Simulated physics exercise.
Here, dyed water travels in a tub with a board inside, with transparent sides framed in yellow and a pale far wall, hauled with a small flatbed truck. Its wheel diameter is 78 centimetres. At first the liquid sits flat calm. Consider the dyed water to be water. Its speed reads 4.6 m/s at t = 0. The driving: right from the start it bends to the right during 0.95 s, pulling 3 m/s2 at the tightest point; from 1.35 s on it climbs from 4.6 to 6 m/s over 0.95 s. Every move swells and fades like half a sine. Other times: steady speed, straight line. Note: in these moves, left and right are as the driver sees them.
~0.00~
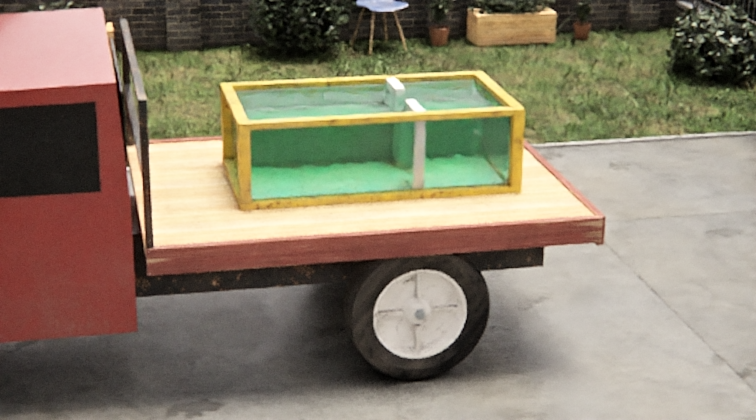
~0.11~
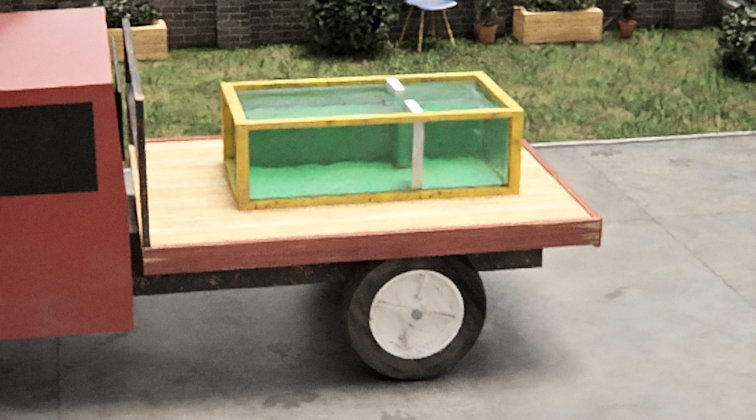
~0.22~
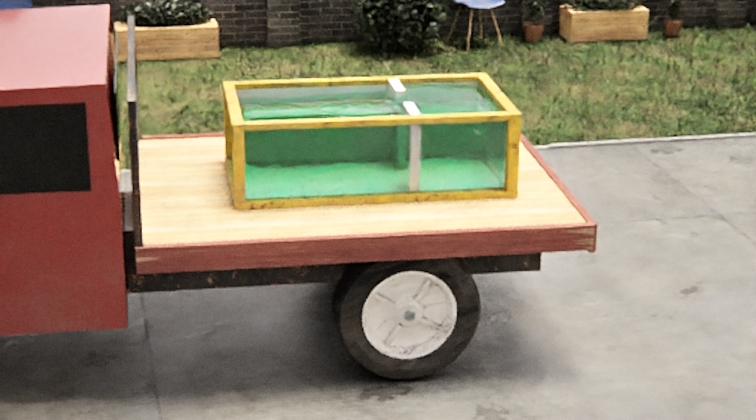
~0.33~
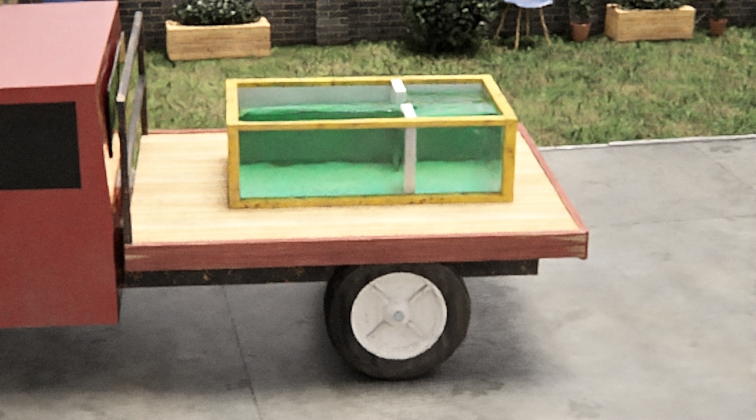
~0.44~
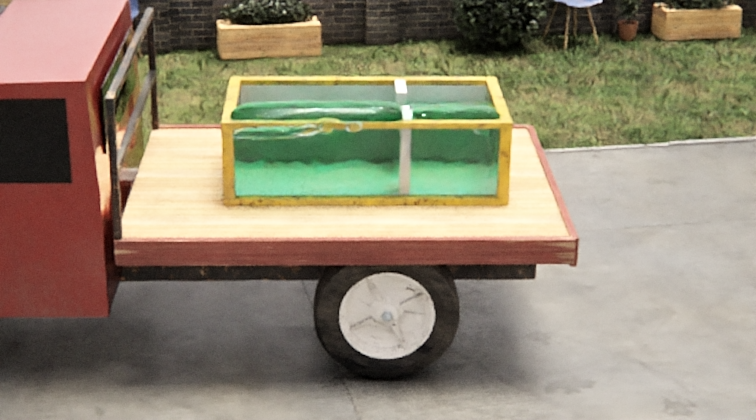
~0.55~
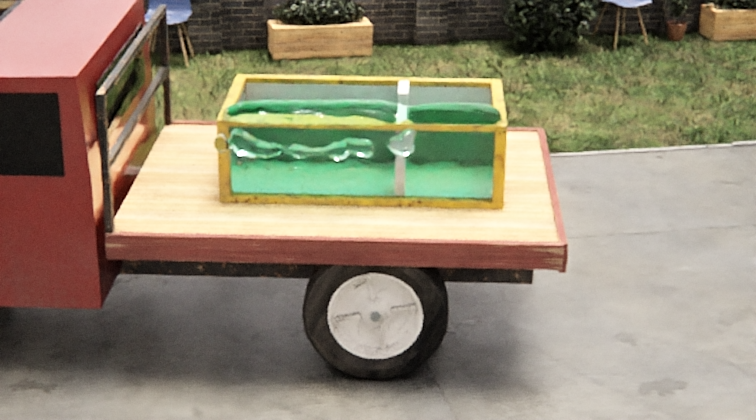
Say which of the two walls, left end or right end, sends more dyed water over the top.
Right.
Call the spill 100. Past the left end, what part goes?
Near 0 per cent of the spill.
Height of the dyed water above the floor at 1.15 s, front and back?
Front reads 40 centimetres, back reads 36 centimetres.
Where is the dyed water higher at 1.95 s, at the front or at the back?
Towards the aft end.
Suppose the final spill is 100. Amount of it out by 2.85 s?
Near 100 in a hundred.
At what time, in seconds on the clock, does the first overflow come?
At roughly 0.6 s.
By 1.15 s the surface is 39 cm up at the front and 35 cm at the back; 11 per cent is out, over the near side.
By 1.95 s the surface is 22 cm up at the front and 48 cm at the back; 12 per cent is out, over the near side, a little elsewhere.
By 2.85 s the surface is 39 cm up at the front and 36 cm at the back; 17 per cent is out, mostly over the near side, some over the right end.
By 5.28 s 17 per cent is out, mostly over the near side, some over the right end; the left end has passed 0 per cent and the right end 3.
